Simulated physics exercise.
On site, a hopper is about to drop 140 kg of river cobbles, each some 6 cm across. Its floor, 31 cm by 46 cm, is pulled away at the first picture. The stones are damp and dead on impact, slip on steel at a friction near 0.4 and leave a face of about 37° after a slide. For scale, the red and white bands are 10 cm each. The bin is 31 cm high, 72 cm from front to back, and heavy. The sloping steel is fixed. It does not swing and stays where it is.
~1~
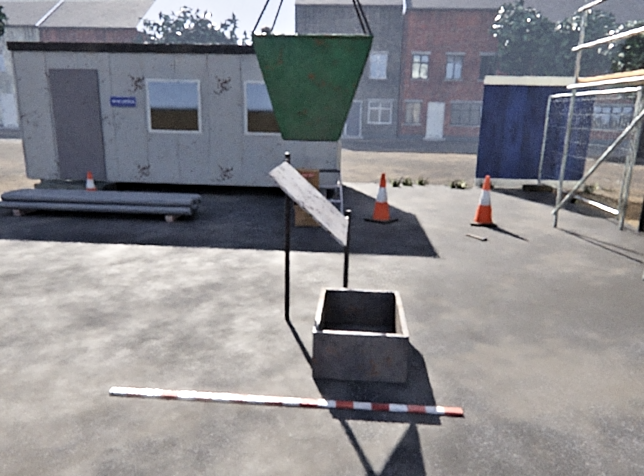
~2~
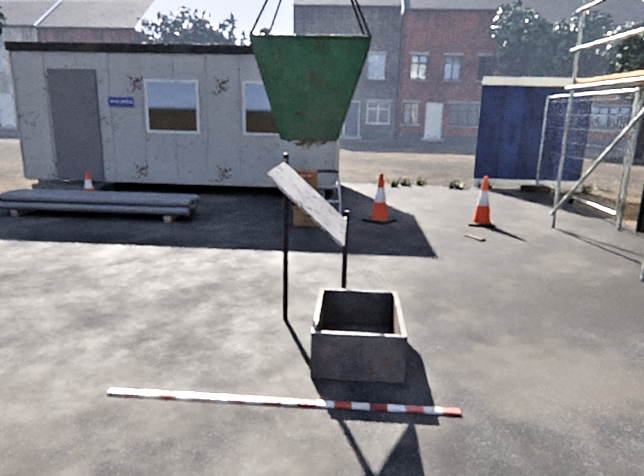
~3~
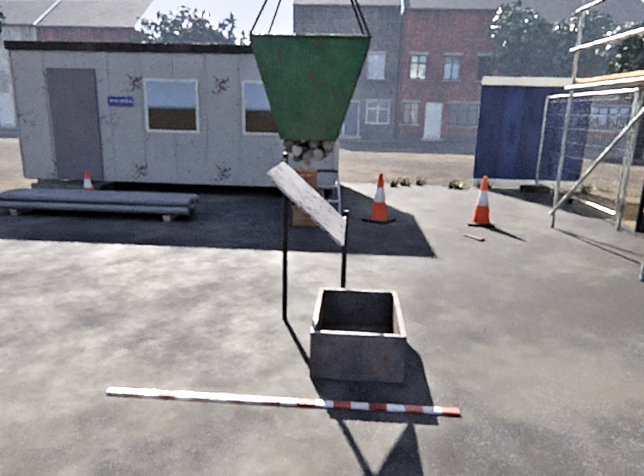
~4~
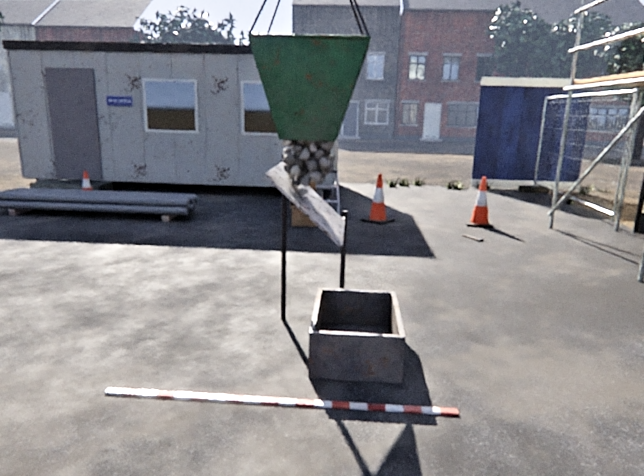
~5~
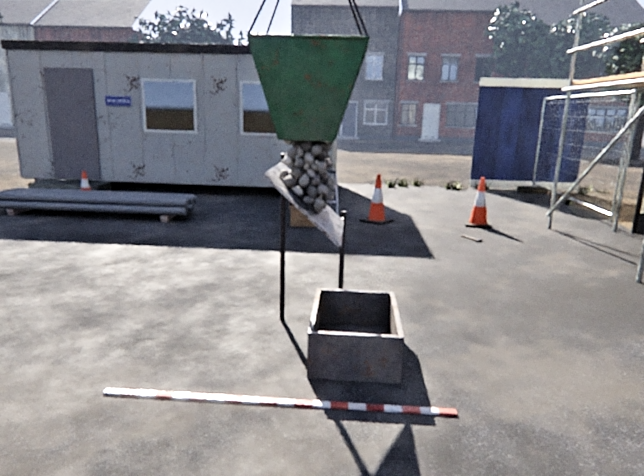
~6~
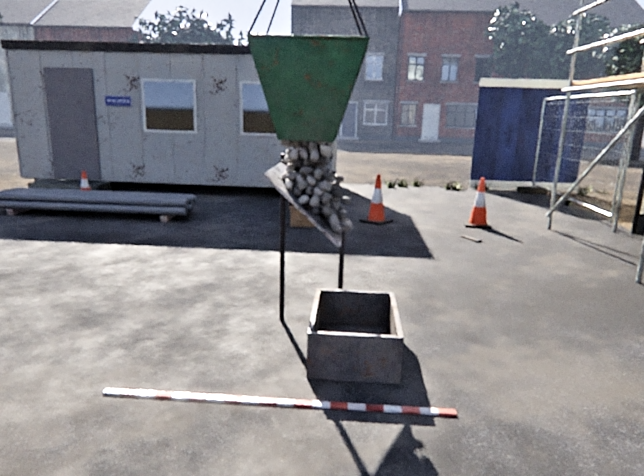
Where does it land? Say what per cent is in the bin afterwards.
Some 35 per cent of it.
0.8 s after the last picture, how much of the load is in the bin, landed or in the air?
Some 40 per cent.
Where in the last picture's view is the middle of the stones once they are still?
Near (414, 352).
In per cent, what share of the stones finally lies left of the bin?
About 0 per cent.
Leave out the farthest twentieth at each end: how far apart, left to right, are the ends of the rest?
About 130 cm.
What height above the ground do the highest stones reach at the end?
Some 22 cm high.
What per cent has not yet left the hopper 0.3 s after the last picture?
It holds some 0 per cent.
Then, 0.3 s after the last picture, 2 % in the hopper, 39 % on the steel, 2 % falling or lying left of the bin, 39 % falling or lying in the bin, 19 % falling or lying beside or right of the bin; the stones farthest right are at (439, 350).
Then, 0.8 s after the last picture, 0 % in the hopper, 2 % on the steel, 38 % falling or lying in the bin, 59 % falling or lying beside or right of the bin; the stones farthest right are at (539, 357).
Then, 1.4 s after the last picture, 0 % in the hopper, 35 % falling or lying in the bin, 65 % falling or lying beside or right of the bin.
Then, 2.2 s after the last picture, 0 % in the hopper, 35 % falling or lying in the bin, 65 % falling or lying beside or right of the bin.
Then, 4.2 s after the last picture, 0 % in the hopper, 35 % in the bin, 65 % beside or right of the bin.
